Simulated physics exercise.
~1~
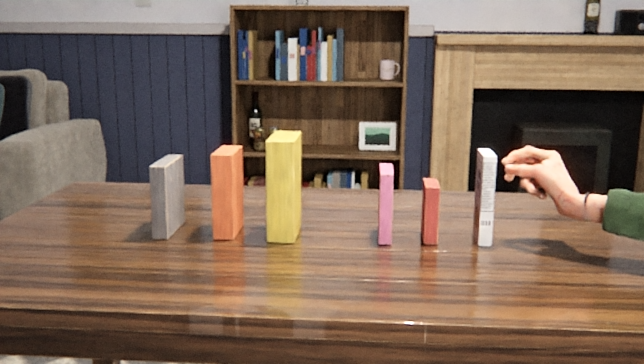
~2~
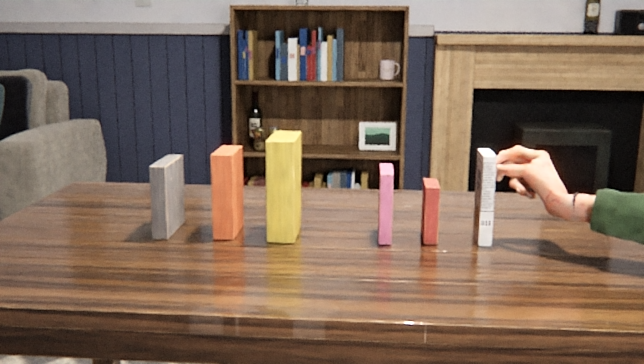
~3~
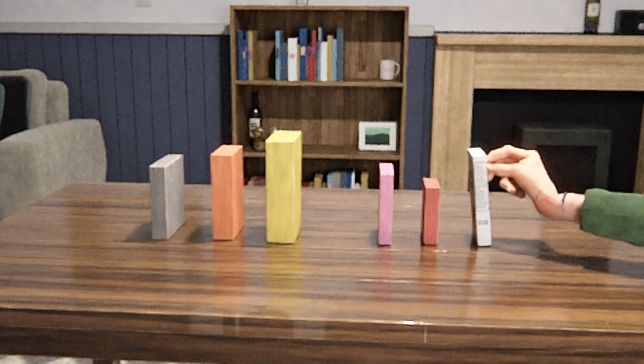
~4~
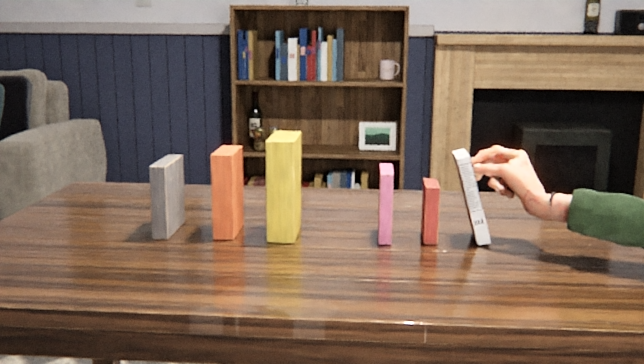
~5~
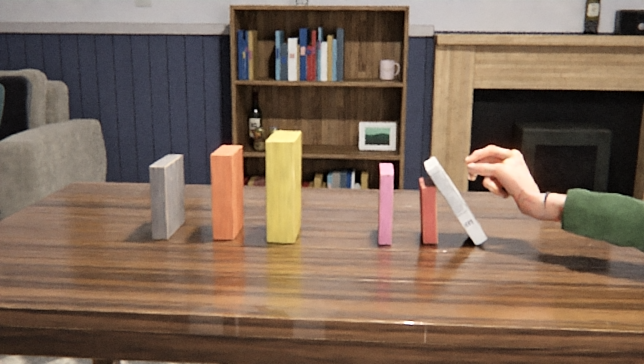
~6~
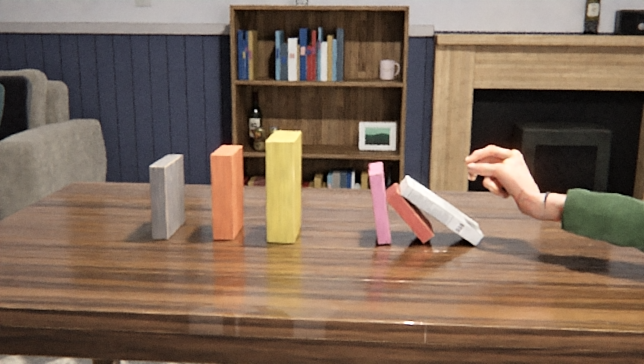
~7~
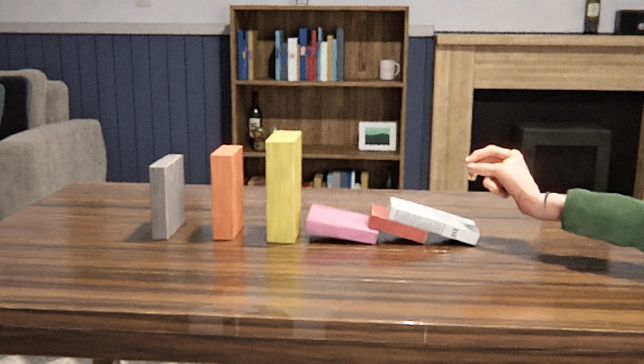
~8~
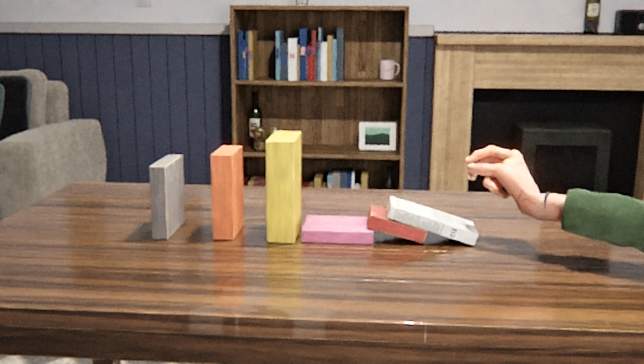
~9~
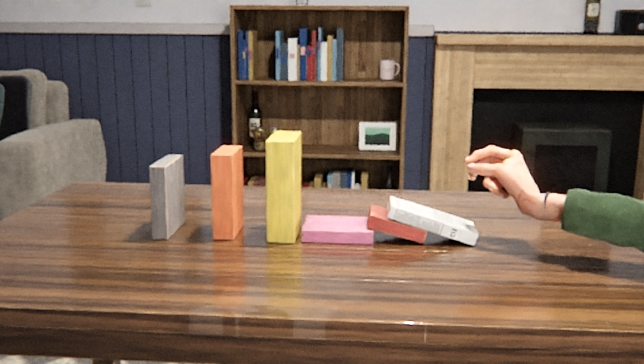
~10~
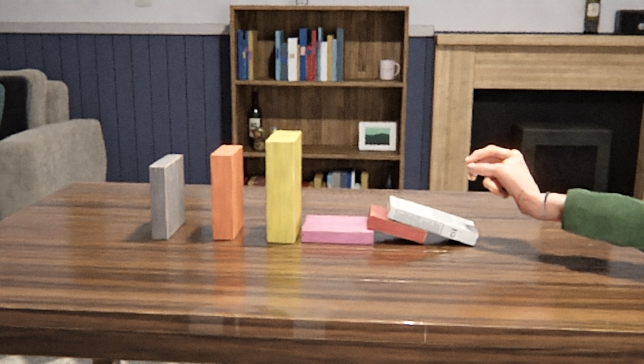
The clip shows a hand tipping a white packet leftward on a wooden table, knocking over a red block and then a pink board, which falls flat just short of a tall yellow board. The yellow board, orange block and grey board stay standing, with the packet resting on the red block.
